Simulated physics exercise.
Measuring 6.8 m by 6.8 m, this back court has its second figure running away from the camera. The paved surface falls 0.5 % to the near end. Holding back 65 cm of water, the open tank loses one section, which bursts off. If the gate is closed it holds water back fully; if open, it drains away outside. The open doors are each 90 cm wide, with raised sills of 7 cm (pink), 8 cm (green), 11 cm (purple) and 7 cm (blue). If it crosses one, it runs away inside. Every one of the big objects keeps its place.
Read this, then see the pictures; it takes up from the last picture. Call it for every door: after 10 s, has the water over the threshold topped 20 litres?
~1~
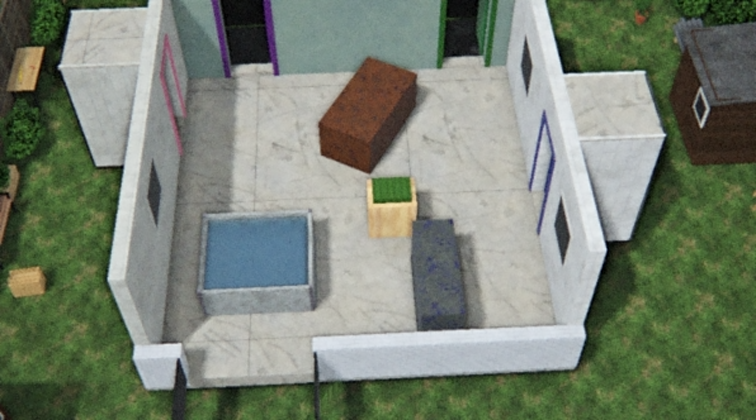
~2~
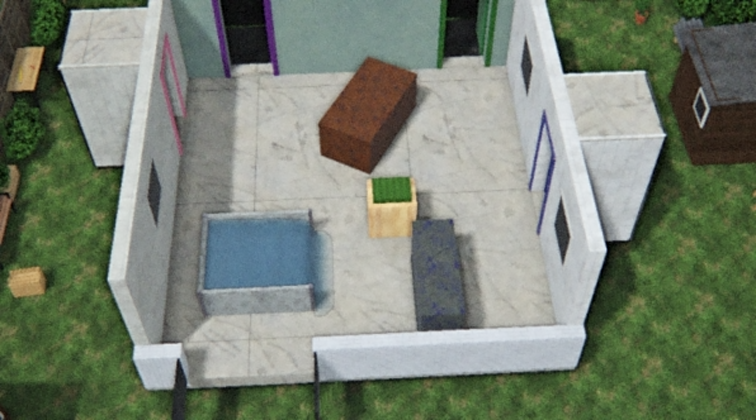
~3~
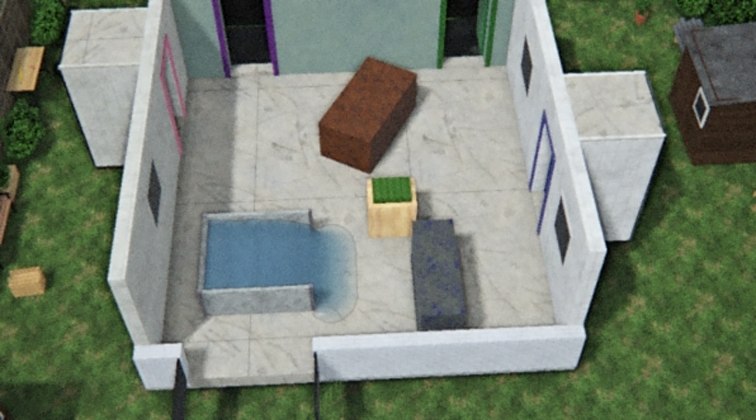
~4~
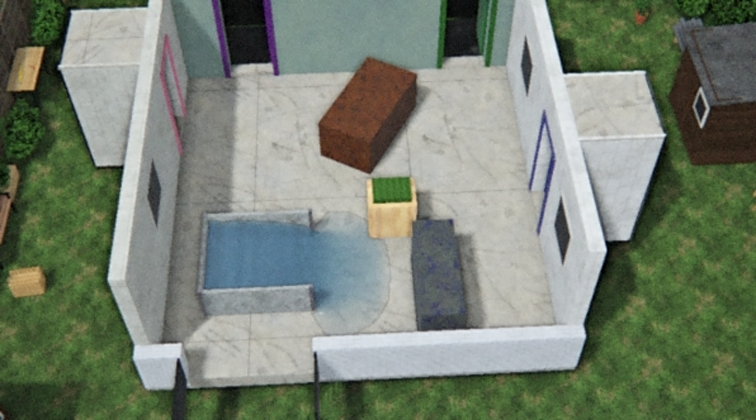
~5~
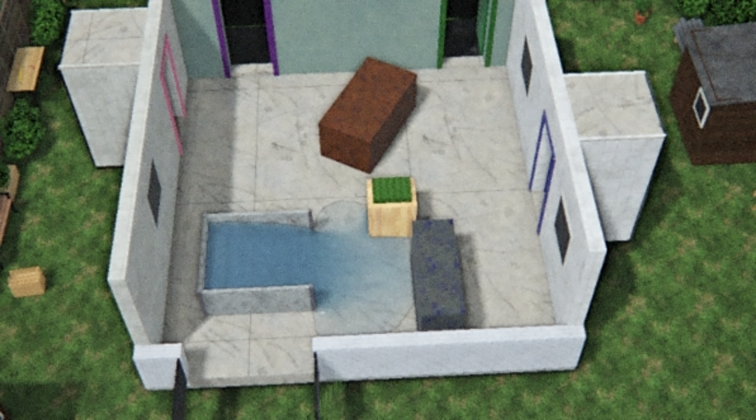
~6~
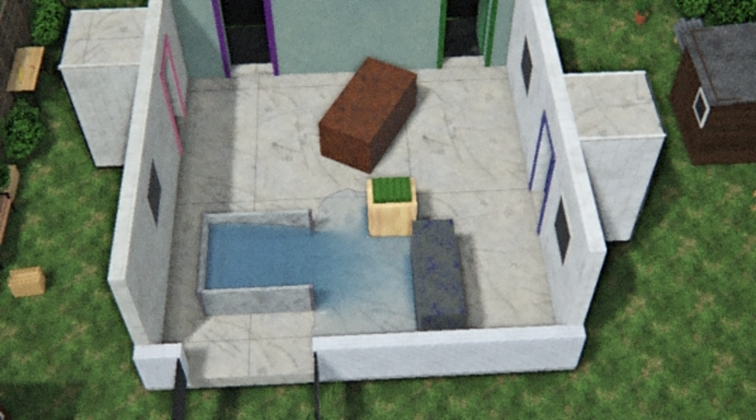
Pink door not topped, green door not topped, purple door not topped, blue door topped.
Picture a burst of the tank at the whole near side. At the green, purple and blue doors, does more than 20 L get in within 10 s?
For green, too little; for purple, too little; for blue, too little.
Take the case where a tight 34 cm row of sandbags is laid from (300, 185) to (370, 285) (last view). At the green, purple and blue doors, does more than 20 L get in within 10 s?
So green comes out low enough, purple comes out low enough and blue comes out low enough.
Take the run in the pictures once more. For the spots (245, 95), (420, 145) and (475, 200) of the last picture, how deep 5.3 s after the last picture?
I'd read it as roughly 1, 1 and 3 cm, in that order.
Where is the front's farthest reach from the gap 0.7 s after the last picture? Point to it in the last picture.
About pixel (532, 220).
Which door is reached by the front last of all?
It is the purple one.
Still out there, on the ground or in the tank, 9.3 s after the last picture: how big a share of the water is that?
Close to 82 in a hundred remains.
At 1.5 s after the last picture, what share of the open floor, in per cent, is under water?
Some 35 per cent of it.
Then, 0.7 s after the last picture water covers 20 % of the floor and is deepest (40 cm) near (402, 283); pink door not reached, green door not reached, purple door not reached, blue door not reached.
Then, 1.5 s after the last picture water covers 35 % of the floor and is deepest (38 cm) near (418, 345); pink door not reached, green door not reached, purple door not reached, blue door 15 cm at the sill, 17 L in.
Then, 2.8 s after the last picture water covers 55 % of the floor and is deepest (24 cm) near (162, 348); pink door not reached, green door not reached, purple door not reached, blue door 13 cm at the sill, 59 L in.
Then, 5.3 s after the last picture water covers 75 % of the floor and is deepest (12 cm) near (165, 321); pink door 4 cm at the sill, 0 L in, green door 6 cm at the sill, 0 L in, purple door not reached, blue door 5 cm at the sill, 71 L in.
Then, 9.3 s after the last picture water covers 95 % of the floor and is deepest (8 cm) near (274, 81); pink door 3 cm at the sill, 0 L in, green door 2 cm at the sill, 0 L in, purple door 6 cm at the sill, 0 L in, blue door 4 cm at the sill, 71 L in.
